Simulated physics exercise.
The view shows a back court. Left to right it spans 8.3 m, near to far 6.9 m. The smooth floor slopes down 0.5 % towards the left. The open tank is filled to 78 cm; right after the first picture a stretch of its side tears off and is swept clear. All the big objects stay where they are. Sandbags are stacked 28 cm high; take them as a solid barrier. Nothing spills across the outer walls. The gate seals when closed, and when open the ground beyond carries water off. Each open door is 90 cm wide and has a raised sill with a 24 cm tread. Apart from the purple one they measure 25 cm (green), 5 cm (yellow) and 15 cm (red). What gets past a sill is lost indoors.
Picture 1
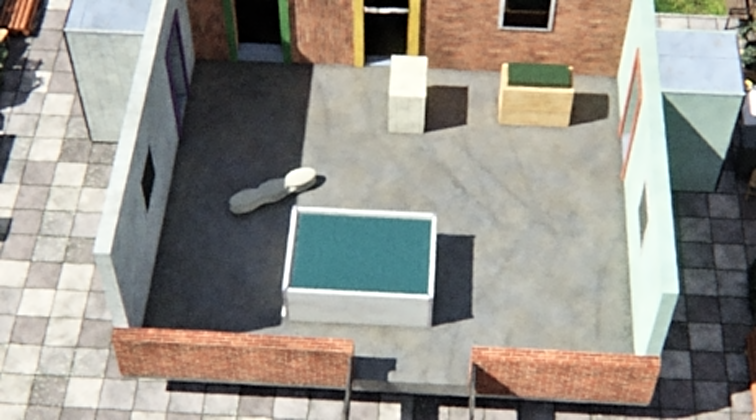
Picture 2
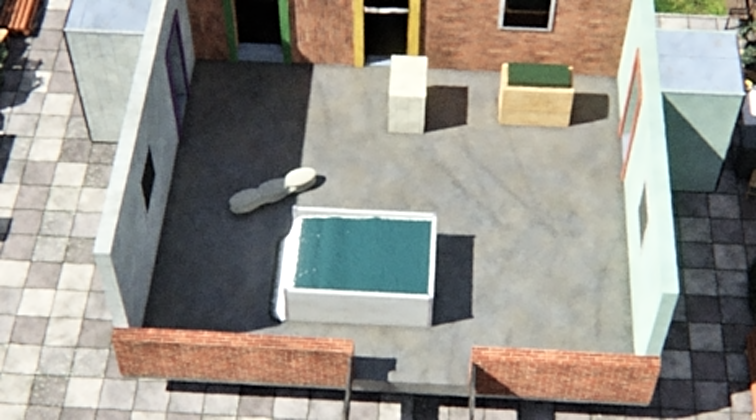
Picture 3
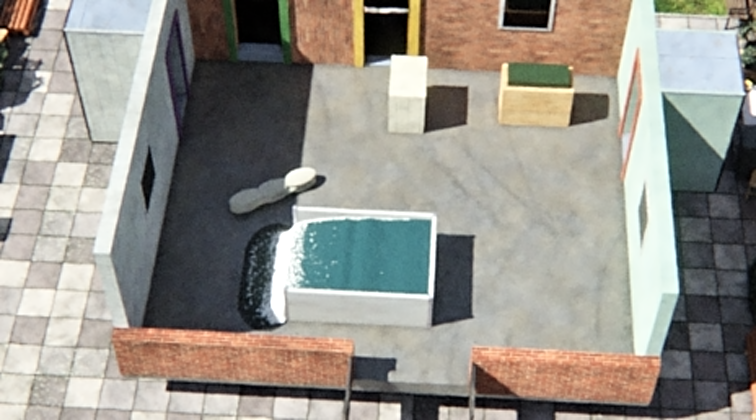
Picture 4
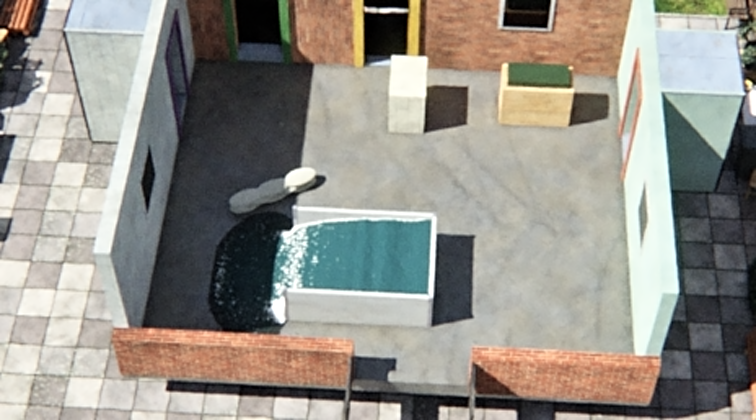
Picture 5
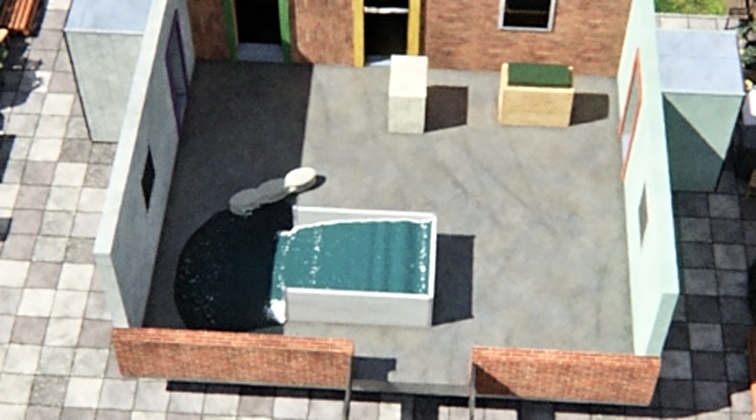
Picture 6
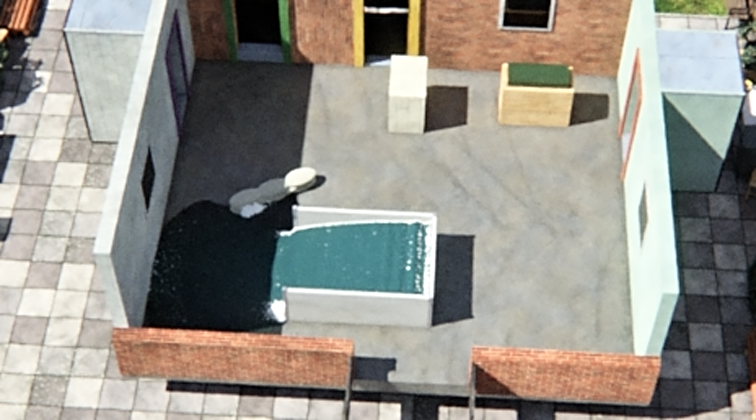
Dark green water bursts from the left side of an open white tank in a walled courtyard, spreads leftward across the grey floor in a widening pool, and reaches the low grey barrier as the level in the tank drops.
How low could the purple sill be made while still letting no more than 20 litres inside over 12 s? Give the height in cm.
Some 6.5 cm above the ground.
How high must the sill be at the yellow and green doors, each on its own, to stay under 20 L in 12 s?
Roughly 7.0 cm at yellow and 16 cm at green.
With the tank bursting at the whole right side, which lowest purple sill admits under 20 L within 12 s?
Some 6.0 cm.
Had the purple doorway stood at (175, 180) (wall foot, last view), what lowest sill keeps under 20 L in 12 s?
About 15 cm.
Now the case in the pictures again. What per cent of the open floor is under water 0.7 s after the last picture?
About 15 per cent.
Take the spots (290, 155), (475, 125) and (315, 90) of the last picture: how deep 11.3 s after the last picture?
About 4, 5 and 6 cm.
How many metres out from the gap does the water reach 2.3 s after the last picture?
Some 5.6 m out.
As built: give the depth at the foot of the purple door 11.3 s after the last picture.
Some 6.5 cm.
Then, 0.7 s after the last picture water covers 15 % of the floor, deepest (51 cm) near (137, 356); it has not reached the purple door.
Then, 2.3 s after the last picture water covers 35 % of the floor, deepest (36 cm) near (137, 356); 8 cm at the purple door, 0 litres in over its 13 cm sill.
Then, 11.3 s after the last picture water covers 95 % of the floor, deepest (9 cm) near (629, 257); 7 cm at the purple door, 0 litres in over its 13 cm sill.
At the purple door as built, the water peaked near 9 cm, 7.9 s after the last picture.
Run again over the same 12 s with other heights there, 27 litres in over 6 cm, 15 litres over 7 cm. The limit of 20 litres is kept from about 6.5 cm up.
